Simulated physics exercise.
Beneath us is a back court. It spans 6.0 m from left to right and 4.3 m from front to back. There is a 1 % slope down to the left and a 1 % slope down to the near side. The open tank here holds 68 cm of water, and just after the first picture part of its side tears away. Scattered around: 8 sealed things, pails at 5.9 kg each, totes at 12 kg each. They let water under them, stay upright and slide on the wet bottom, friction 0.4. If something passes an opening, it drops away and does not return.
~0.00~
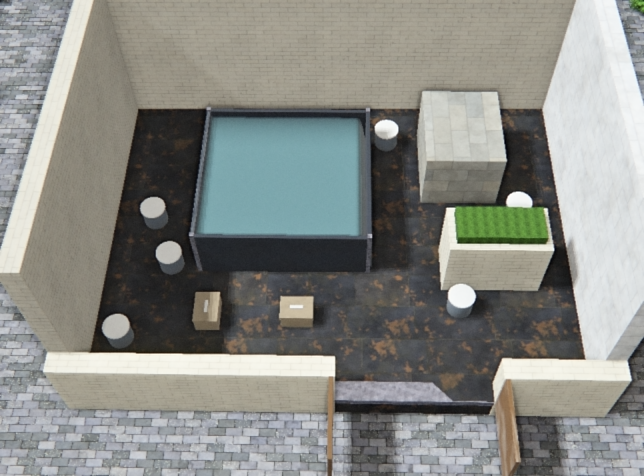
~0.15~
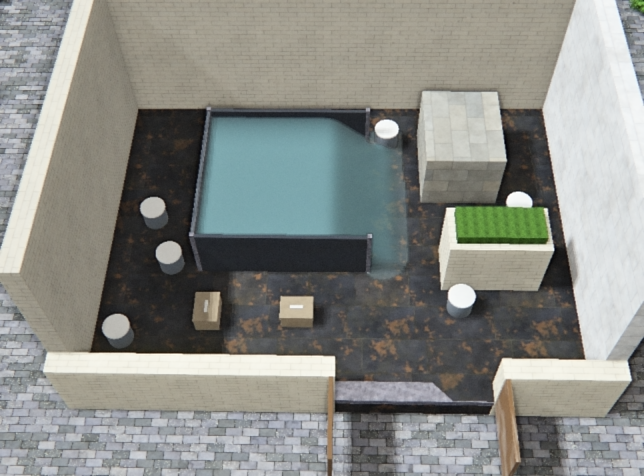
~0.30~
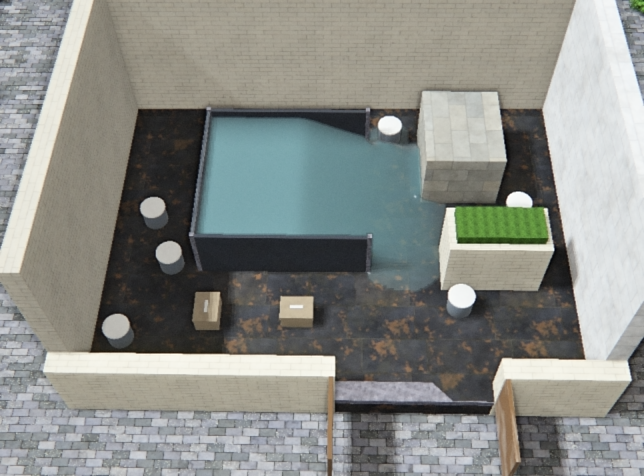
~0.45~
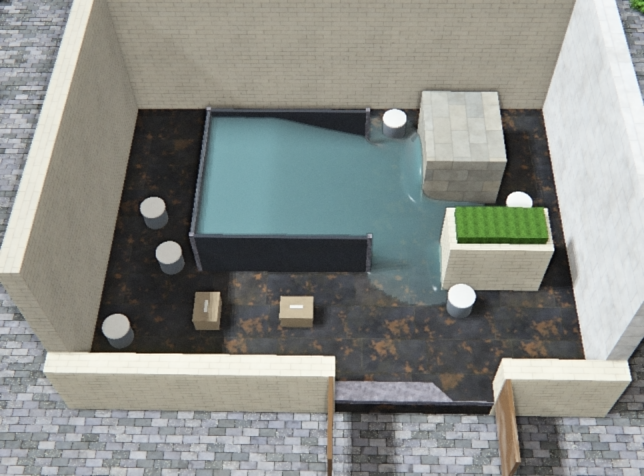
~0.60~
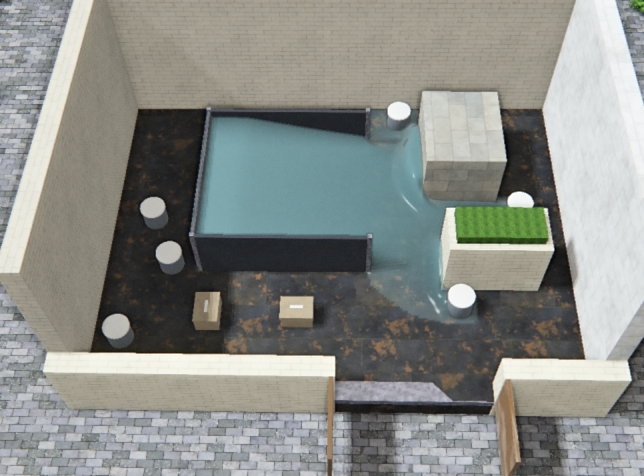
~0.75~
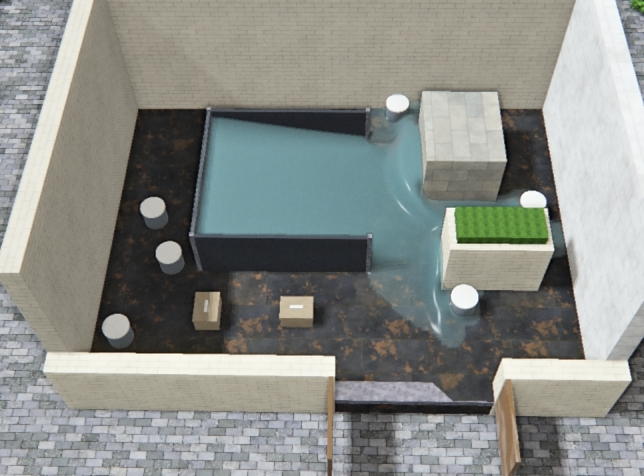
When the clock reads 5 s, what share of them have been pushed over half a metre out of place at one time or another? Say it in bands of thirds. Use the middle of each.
A person watching would say a good number, a third to two thirds.
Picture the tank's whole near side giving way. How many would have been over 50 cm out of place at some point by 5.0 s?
6.
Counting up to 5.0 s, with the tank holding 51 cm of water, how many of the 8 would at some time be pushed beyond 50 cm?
In that case the number is 2.
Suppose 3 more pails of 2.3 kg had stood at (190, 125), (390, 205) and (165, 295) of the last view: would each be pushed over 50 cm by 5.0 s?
Above, above, below.
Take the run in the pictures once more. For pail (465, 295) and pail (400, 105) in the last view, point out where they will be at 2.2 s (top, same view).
About (490, 302) for the first and (249, 123) for the second.
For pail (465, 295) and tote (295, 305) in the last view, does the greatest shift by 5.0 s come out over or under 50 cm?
Result, in order: Exceeded; not exceeded.
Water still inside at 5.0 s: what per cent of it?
Around 80 % of the water.
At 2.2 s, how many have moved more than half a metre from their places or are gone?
The number I get is 2.
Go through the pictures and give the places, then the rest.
A pail at (387, 129) rests on the ground; a pail at (520, 202) rests on the ground; 4.1 m2 under water; 0 of 8 have shifted, in the first picture.
A pail at (387, 129) rests on the ground; a pail at (520, 202) rests on the ground; 5.1 m2 under water; 0 of 8 have shifted, in the second picture.
A pail at (390, 125) rests on the ground, 9 cm from its start; a pail at (520, 202), on the bottom; 6.1 m2 under water; 1 of 8 have shifted, in the third picture.
A pail at (395, 118) rests on the ground, 24 cm from its start; a pail at (520, 202), on the bottom; 6.9 m2 under water; 1 of 8 have shifted, in the fourth picture.
A pail at (399, 110), on the bottom, 39 cm from its start; a pail at (521, 202), on the bottom; 7.7 m2 under water; 1 of 8 have shifted, in the fifth picture.
A pail at (398, 103), on the bottom, 52 cm from its start; a pail at (534, 201), on the bottom, 18 cm from its start; 8.5 m2 under water; 2 of 8 have shifted, in the sixth picture.
After 1.1 s 0 of 8 are over 50 cm from their spots; 2 afloat.
After 2.2 s 2 of 8 are over 50 cm from their spots; 1 afloat.
After 3.5 s 1 of 8 are over 50 cm from their spots; 2 afloat.
After 5.0 s 3 of 8 are over 50 cm from their spots, and 3 have been at some point; 2 afloat.
